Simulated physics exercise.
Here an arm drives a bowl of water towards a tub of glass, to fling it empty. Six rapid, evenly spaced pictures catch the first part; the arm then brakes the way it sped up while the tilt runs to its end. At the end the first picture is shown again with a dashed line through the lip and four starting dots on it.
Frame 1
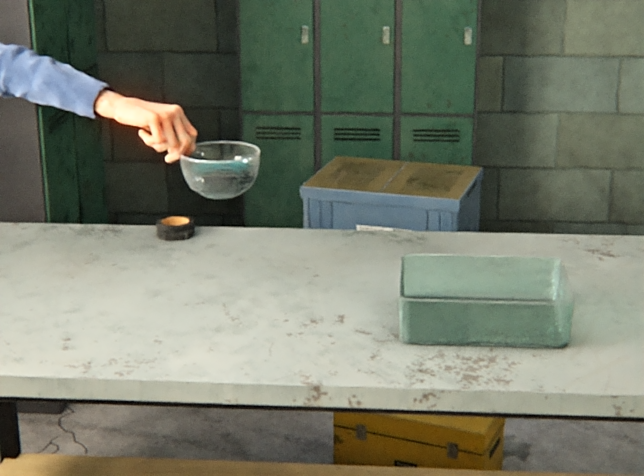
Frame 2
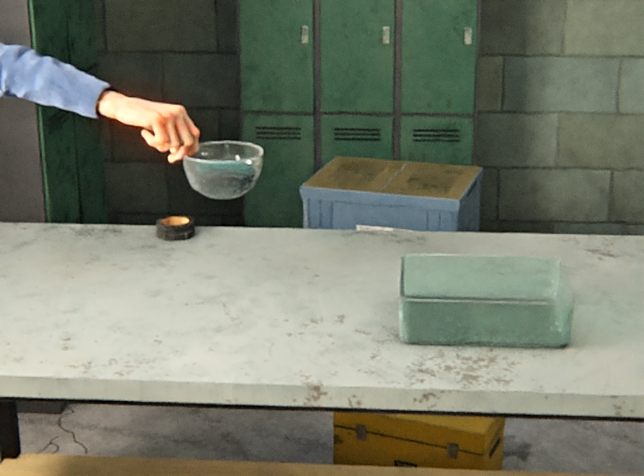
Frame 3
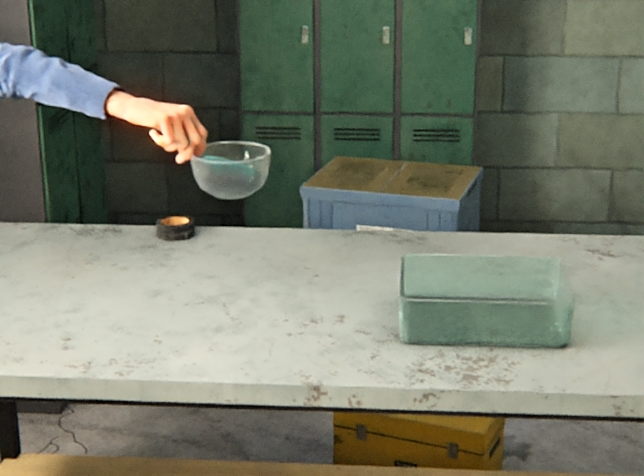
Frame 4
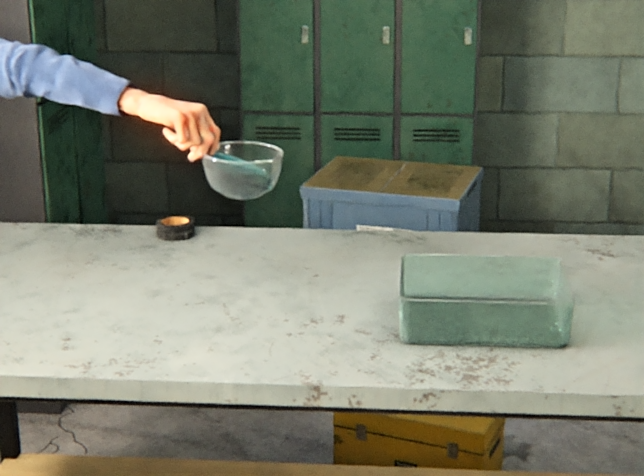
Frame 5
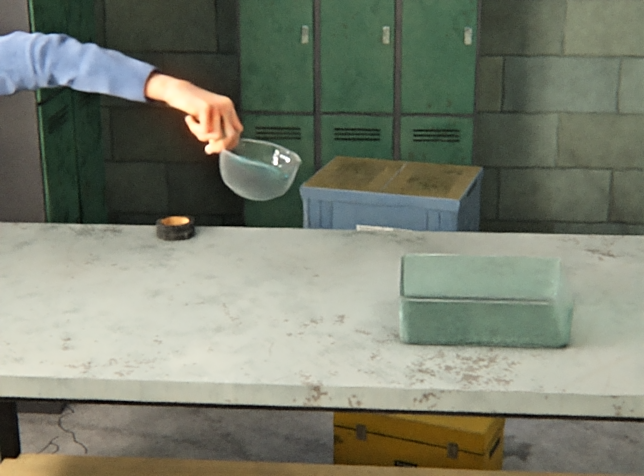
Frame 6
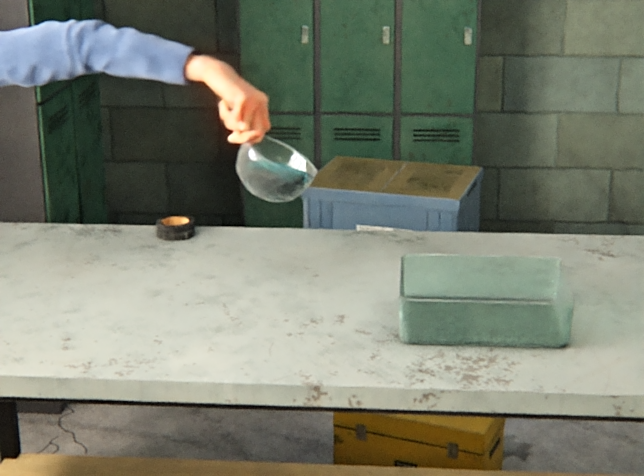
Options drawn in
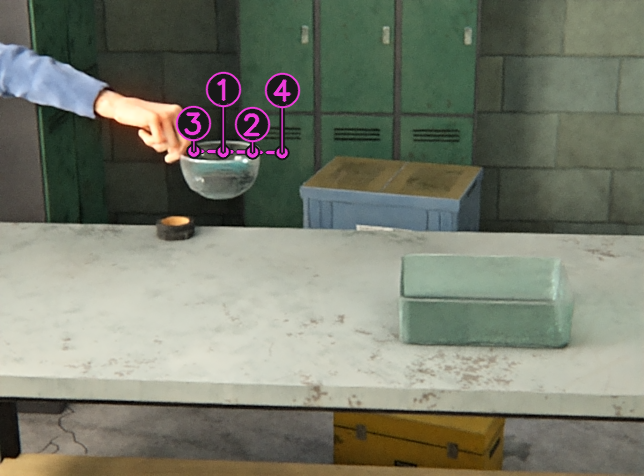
In this clip, a hand in a blue sleeve holds a clear glass bowl of water above a worn table with a glass tub on it, moving slowly right, then farther while lowering slightly and tilting the bowl rightward.
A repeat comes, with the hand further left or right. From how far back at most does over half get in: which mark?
Spot 4 just does it.
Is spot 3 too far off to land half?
Yes.
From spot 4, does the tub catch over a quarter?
Yes, clearly.
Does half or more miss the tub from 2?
Yes, it does.
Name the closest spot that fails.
That is spot 2.
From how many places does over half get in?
One.
In magenta, 1 at (223, 151); 2 at (252, 152); 3 at (193, 151); 4 at (282, 152).
With 1, about 0 % lands in the tub, 99 % falls short.
With 2, about 26 % lands in the tub, 68 % falls short and 7 % goes beside or beyond.
With 3, about 0 % lands in the tub, 100 % falls short.
With 4, about 62 % lands in the tub, 25 % falls short and 13 % goes beside or beyond.
